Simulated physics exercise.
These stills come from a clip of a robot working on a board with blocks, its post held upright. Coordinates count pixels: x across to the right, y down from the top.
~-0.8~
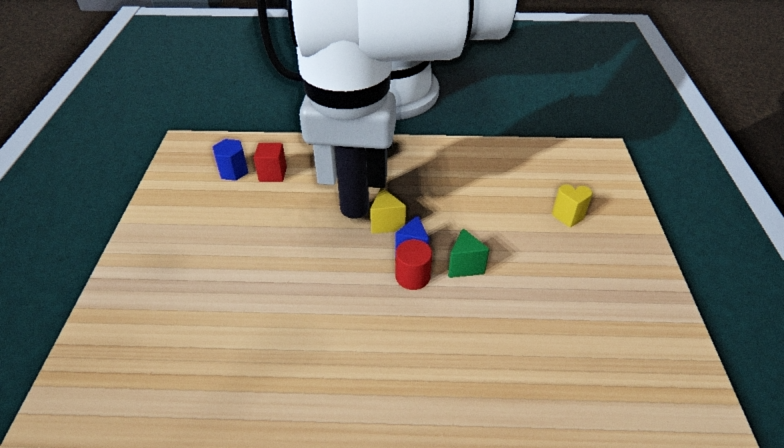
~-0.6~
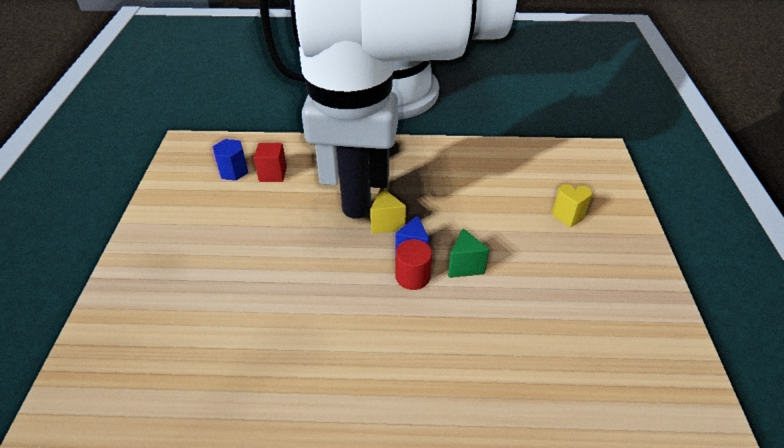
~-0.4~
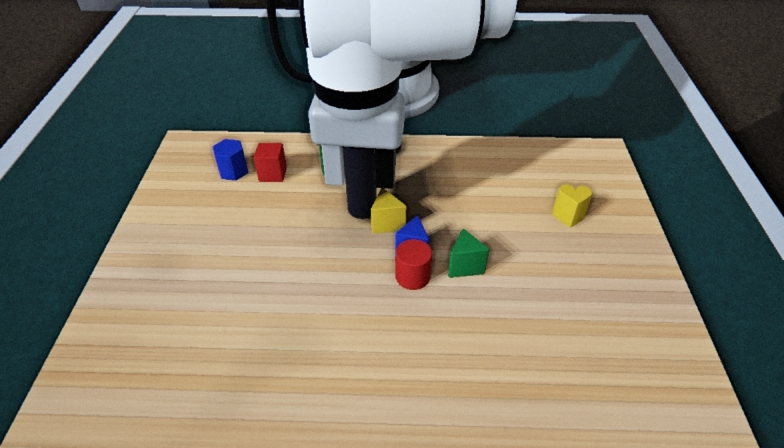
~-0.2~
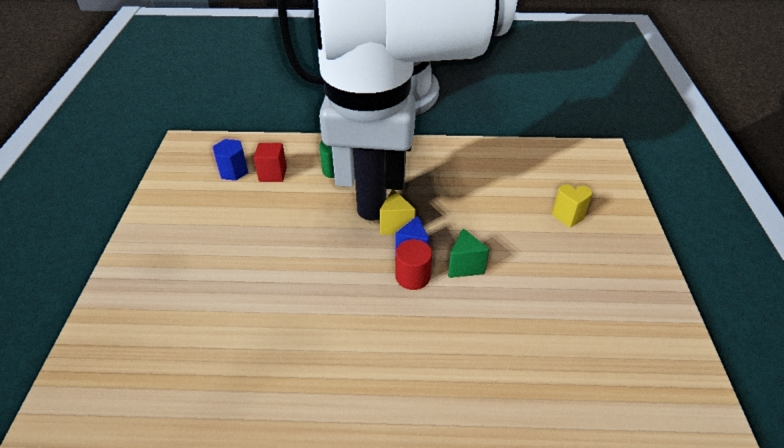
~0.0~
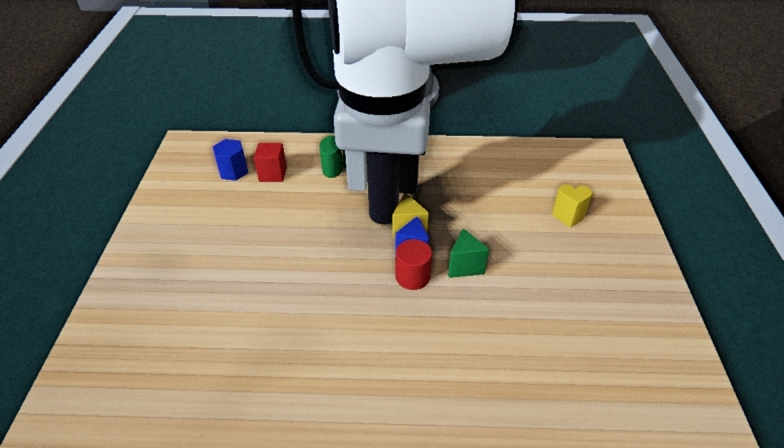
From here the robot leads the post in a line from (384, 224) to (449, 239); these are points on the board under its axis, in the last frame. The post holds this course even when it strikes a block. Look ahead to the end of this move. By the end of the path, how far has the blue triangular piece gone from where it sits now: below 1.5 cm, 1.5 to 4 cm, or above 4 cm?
Displacement: 1.5 to 4 cm.
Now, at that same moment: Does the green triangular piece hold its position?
Answer: Yes.
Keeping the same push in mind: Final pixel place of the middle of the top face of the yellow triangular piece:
Located at (478, 222).
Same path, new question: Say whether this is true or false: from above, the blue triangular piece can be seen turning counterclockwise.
Verdict: False.
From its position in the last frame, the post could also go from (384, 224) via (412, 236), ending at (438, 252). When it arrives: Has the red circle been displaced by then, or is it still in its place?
The result: It stays put.
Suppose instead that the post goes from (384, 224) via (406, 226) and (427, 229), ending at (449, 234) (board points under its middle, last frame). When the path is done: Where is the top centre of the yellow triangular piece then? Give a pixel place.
Around pixel (474, 222).
The first path, step by step. Halfway along, post at (416, 223); yellow triangular piece at (443, 213); blue triangular piece at (426, 229), turned 45° clockwise.
At the end, post at (449, 231); yellow triangular piece at (478, 222); blue triangular piece at (433, 230), turned 65° clockwise; green triangular piece still.
